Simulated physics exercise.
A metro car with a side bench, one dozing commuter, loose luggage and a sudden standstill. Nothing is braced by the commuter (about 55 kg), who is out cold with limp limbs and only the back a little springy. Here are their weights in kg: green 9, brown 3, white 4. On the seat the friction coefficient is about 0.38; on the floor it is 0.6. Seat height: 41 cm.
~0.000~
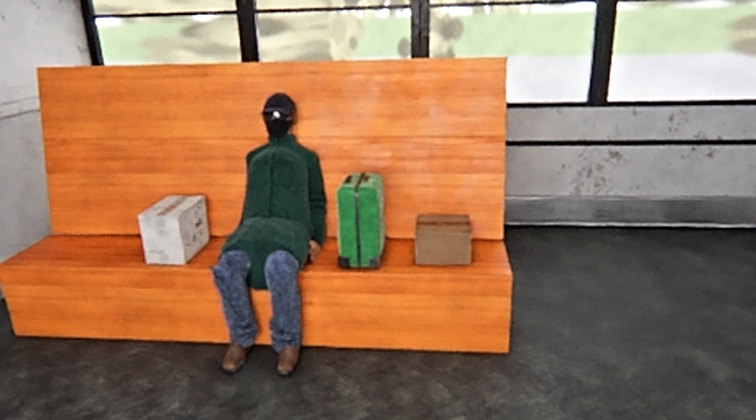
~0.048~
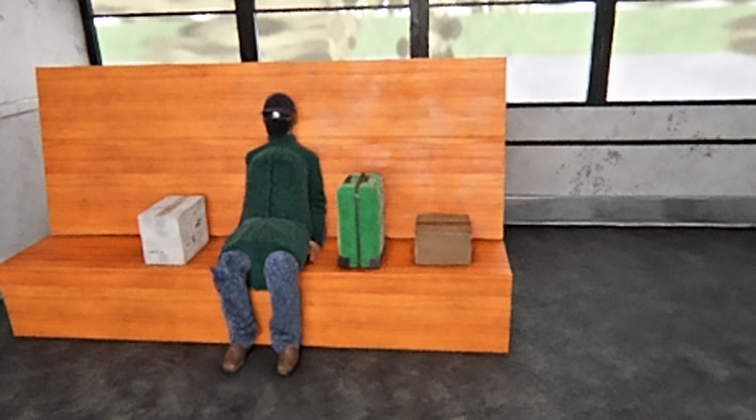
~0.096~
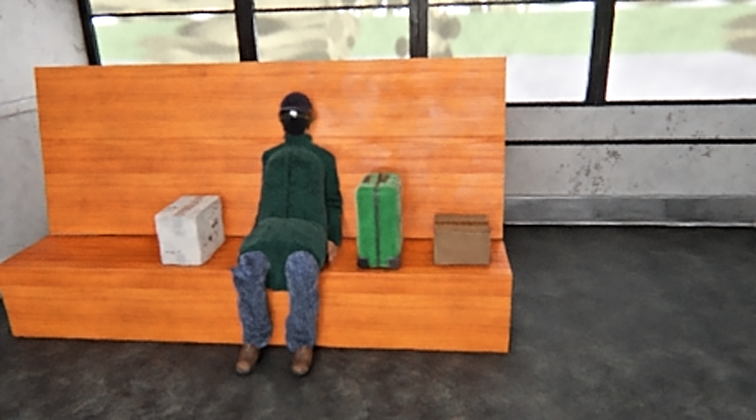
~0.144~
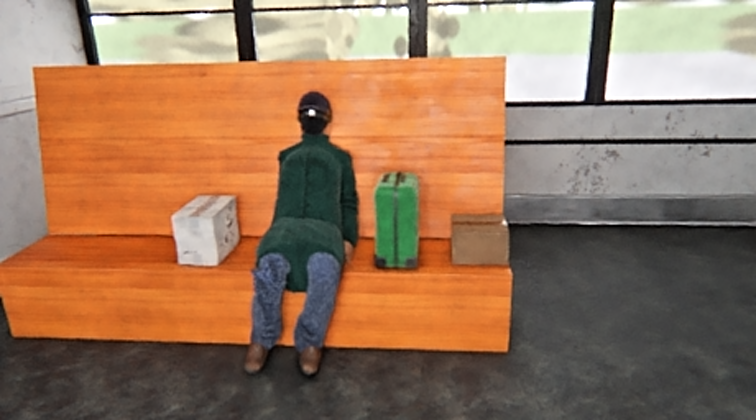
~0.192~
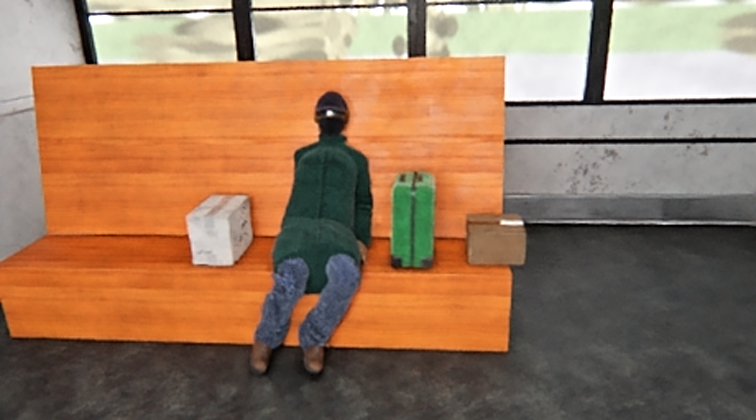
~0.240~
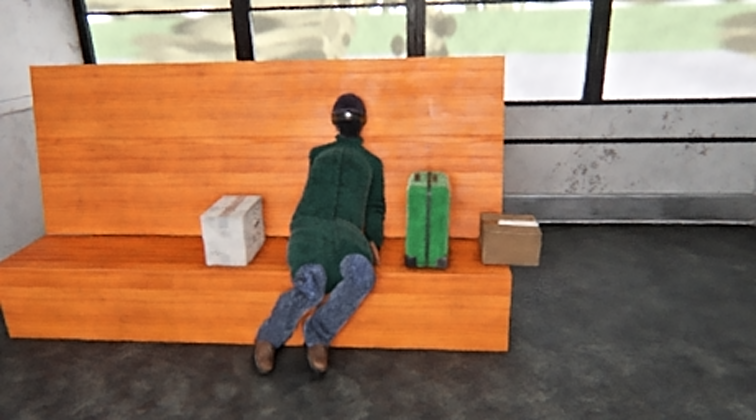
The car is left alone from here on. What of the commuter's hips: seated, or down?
The commuter's hips: Still on the seat.
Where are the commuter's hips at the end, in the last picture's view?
Somewhere close to (374, 224).
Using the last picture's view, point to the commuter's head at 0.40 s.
(413, 132).
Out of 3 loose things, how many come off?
That would be 2 of them.
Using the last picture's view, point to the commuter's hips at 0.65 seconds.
About (369, 227).
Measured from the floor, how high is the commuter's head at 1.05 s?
Roughly 50 cm above the floor.
After 0.40 s the commuter's hips are 55 cm above the ground, near (346, 230) in the last picture's view.
After 0.65 s the commuter's hips are 57 cm above the ground, near (369, 227) in the last picture's view.
After 1.05 s the commuter's hips are 61 cm above the ground, near (375, 224) in the last picture's view; the white holdall 112 cm short of the bench end, tilted 0°.
Final state at 1.6 s, green case drops off; brown carton drops off; white holdall stays on; commuter's hips keep to the seat.
